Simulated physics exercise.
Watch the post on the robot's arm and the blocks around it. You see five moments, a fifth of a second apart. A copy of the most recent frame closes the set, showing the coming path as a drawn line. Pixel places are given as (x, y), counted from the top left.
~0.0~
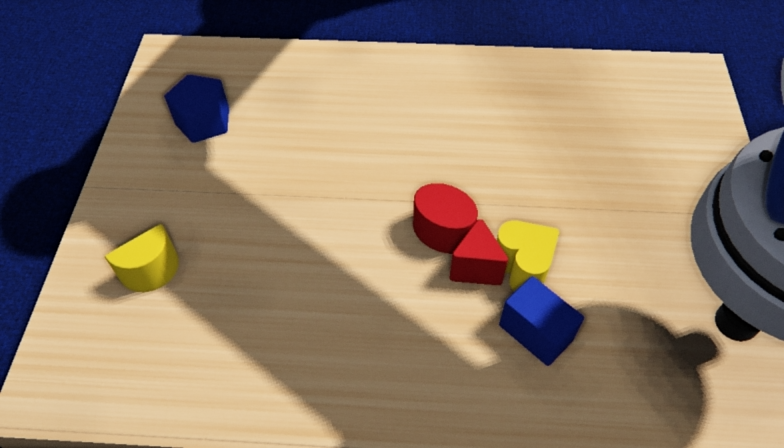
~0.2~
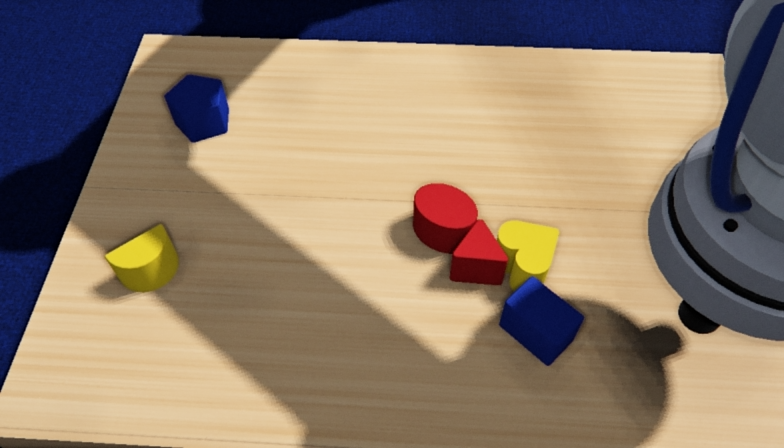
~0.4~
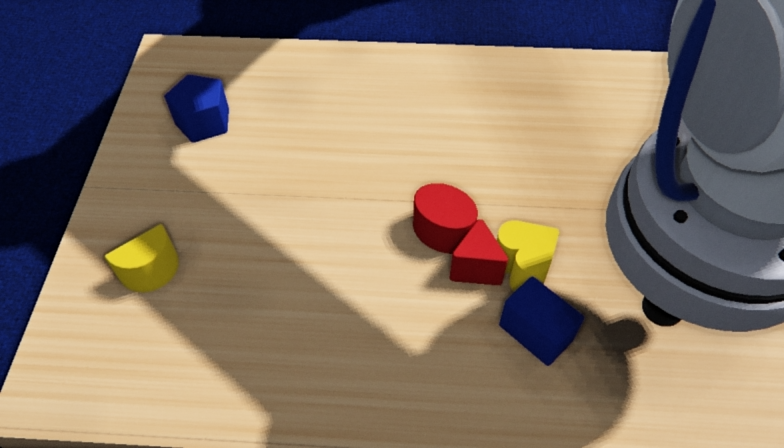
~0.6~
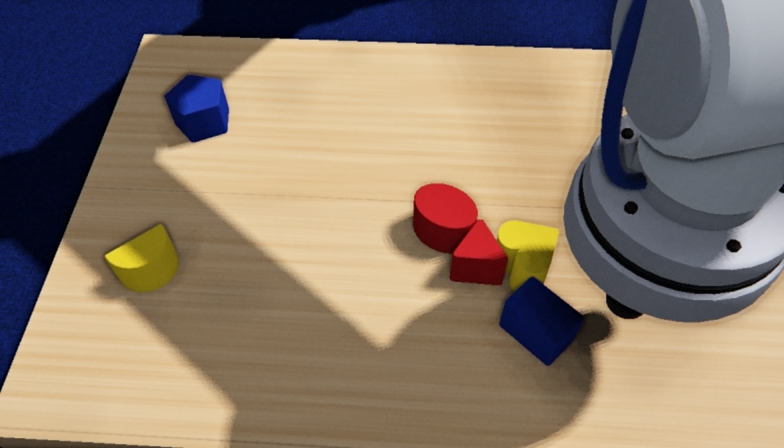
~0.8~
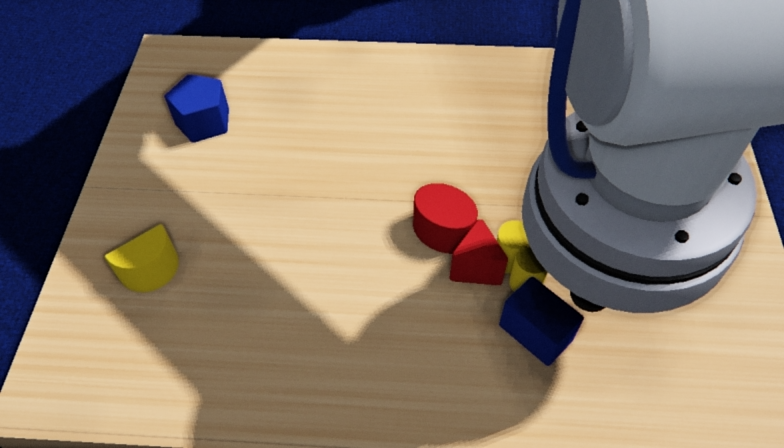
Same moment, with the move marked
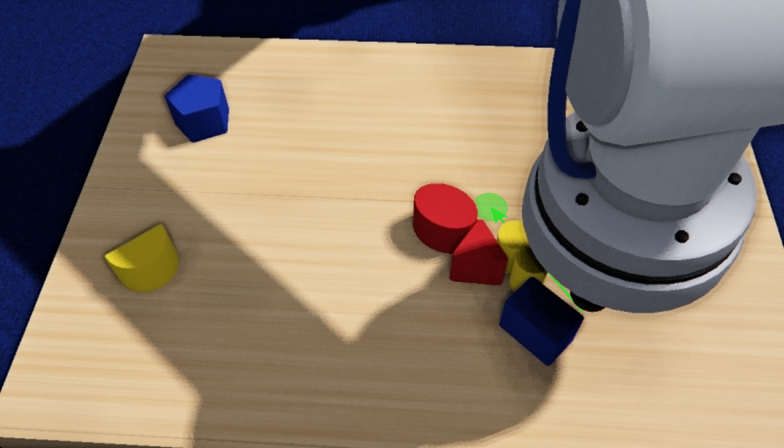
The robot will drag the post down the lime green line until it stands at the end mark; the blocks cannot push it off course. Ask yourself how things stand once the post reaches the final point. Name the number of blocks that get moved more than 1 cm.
I think two will be displaced.
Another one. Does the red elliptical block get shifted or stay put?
The red elliptical block moves.
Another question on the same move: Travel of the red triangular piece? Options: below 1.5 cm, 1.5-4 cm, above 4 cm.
It will move less than 1.5 cm.
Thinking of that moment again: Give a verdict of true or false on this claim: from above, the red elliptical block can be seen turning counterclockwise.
True.
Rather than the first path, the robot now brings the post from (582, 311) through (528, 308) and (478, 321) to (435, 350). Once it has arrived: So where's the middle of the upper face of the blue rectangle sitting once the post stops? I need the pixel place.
Its top centre lands on (485, 348).
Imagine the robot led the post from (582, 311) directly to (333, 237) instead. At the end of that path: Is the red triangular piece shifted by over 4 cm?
I expect so.
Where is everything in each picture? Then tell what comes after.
Tip of the post at (735, 324), middles of tops, red elliptical block at (446, 205), red triangular piece at (481, 244), yellow heart-shaped block at (530, 243), blue rectangle at (545, 309), in the first frame.
Post at (698, 317), nothing pushed, in the second frame.
Post at (661, 310), nothing pushed, in the third frame.
Post at (625, 303), nothing pushed, in the fourth frame.
Post at (589, 296), red elliptical block at (446, 205), red triangular piece at (481, 244), yellow heart-shaped block partly hidden, blue rectangle at (545, 309), in the fifth frame.
The line goes from (582, 311) directly to (490, 207).
The first path, step by step. One third of the way, post at (555, 257); yellow heart-shaped block at (516, 229).
Two thirds of the way, post at (523, 222); red elliptical block at (433, 200), turned 15° anticlockwise; yellow heart-shaped block at (487, 194).
At the end, post at (493, 189); red elliptical block at (416, 196), turned 30° anticlockwise; red triangular piece unmoved; yellow heart-shaped block at (452, 170), turned 20° anticlockwise; blue rectangle unmoved.
